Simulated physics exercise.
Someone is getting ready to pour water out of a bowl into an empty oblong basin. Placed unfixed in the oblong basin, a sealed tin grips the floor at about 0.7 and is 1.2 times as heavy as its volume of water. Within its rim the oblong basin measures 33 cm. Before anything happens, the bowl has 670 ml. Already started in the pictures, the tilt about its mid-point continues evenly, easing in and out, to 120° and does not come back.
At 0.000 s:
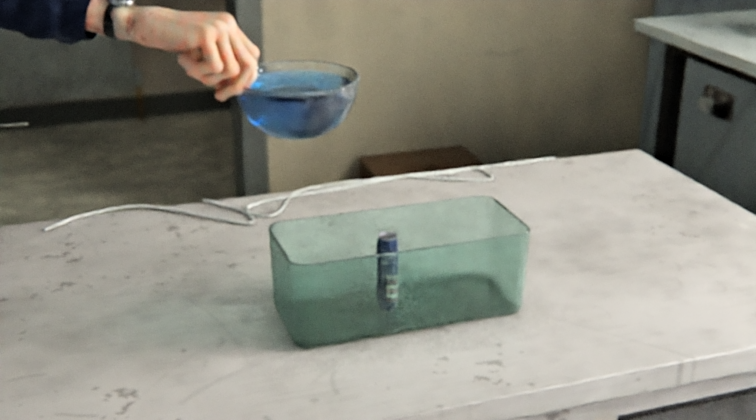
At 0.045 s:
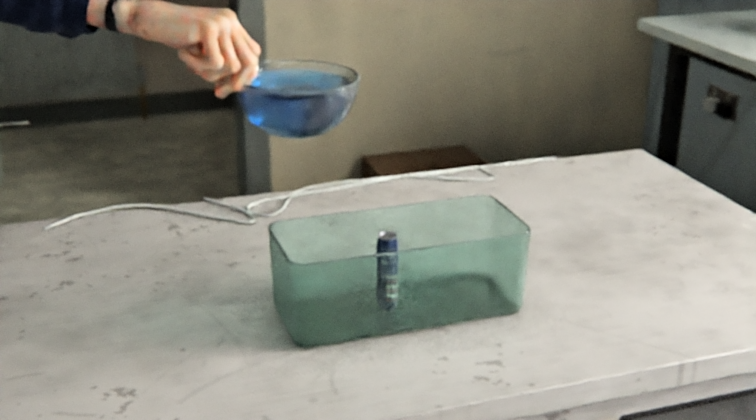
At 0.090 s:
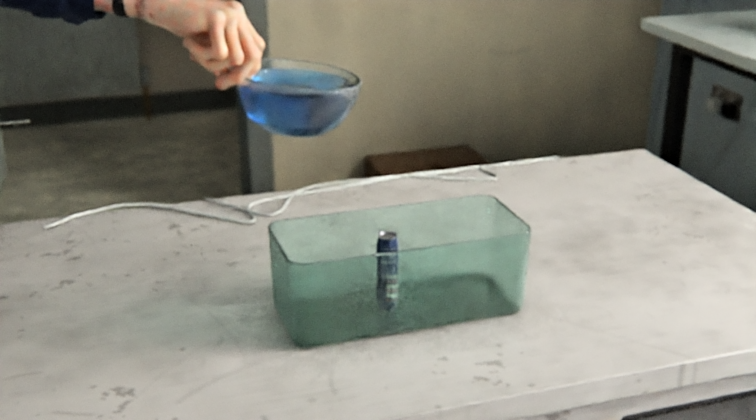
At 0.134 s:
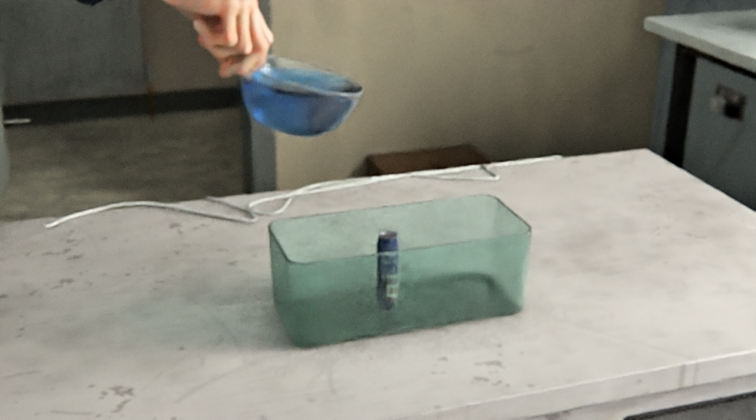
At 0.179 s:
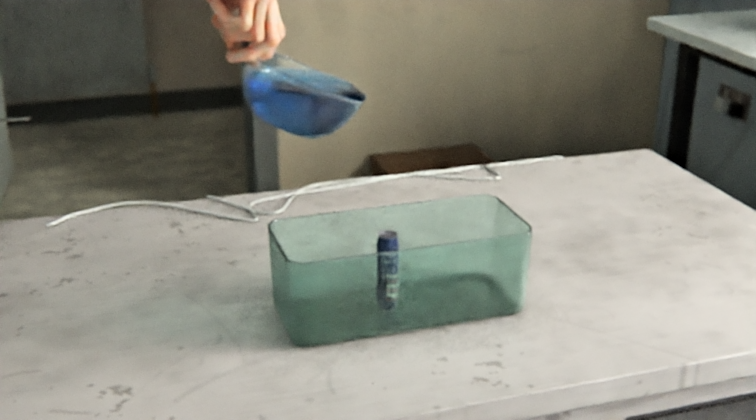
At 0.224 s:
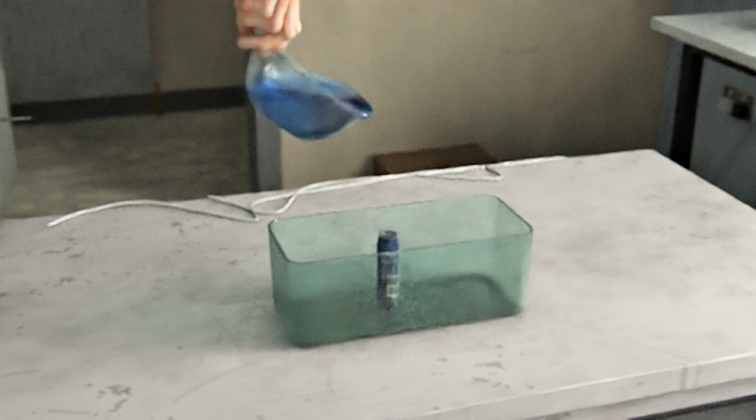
In a plain room with a beige wall, a worn pale tabletop is seen from slightly above, with a grey cabinet behind at the right. A green see-through oblong basin stands on it, a small dark blue tin inside and pale wire behind, while a hand holds a clear bowl of blue water above, to the left. The hand tilts the bowl rightward, slowly then faster, its rim dipping over the basin.
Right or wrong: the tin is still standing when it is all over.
Right, it is still standing.
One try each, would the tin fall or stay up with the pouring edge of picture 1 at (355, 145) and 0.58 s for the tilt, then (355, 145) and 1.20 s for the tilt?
Trial 1 - tin tips; trial 2 - tin stays standing.
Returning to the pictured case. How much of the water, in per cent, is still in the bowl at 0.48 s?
Still held: Roughly 2 % of the total.
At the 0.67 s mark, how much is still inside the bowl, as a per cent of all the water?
I'd say some 0 per cent remains.
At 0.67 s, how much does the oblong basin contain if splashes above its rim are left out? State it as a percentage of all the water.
Some 94 percent of the total.
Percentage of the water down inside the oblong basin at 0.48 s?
About 54 per cent.
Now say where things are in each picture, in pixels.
The first frame shows tilt 0°; pouring edge (356, 73); surface from (237, 89) to (351, 79); the oblong basin's rim runs from (279, 246) to (511, 214); the tin's top is at (387, 239).
The second frame shows tilt 2°; pouring edge (356, 74); surface from (237, 87) to (352, 79).
The third frame shows tilt 7°; pouring edge (358, 79); surface from (238, 83) to (353, 81).
The fourth frame shows tilt 15°; pouring edge (359, 86); surface from (241, 80) to (355, 83).
The fifth frame shows tilt 26°; pouring edge (359, 98); surface from (245, 79) to (358, 92); 3 per cent is over the edge.
The sixth frame shows tilt 39°; pouring edge (356, 112); surface from (248, 82) to (339, 90); 11 per cent is over the edge.
After 0.48 s the tilt is 112° and 2 per cent is still to pour; the tin stands where it began.
After 0.67 s the tilt is 120° and 0 per cent is still to pour; the tin stands where it began.
After 0.87 s the tilt is 120° and 0 per cent is still to pour; the tin stands where it began.
After 1.08 s the tilt is 120° and 0 per cent is still to pour; the tin stands where it began.
In the end the tin stands where it began.
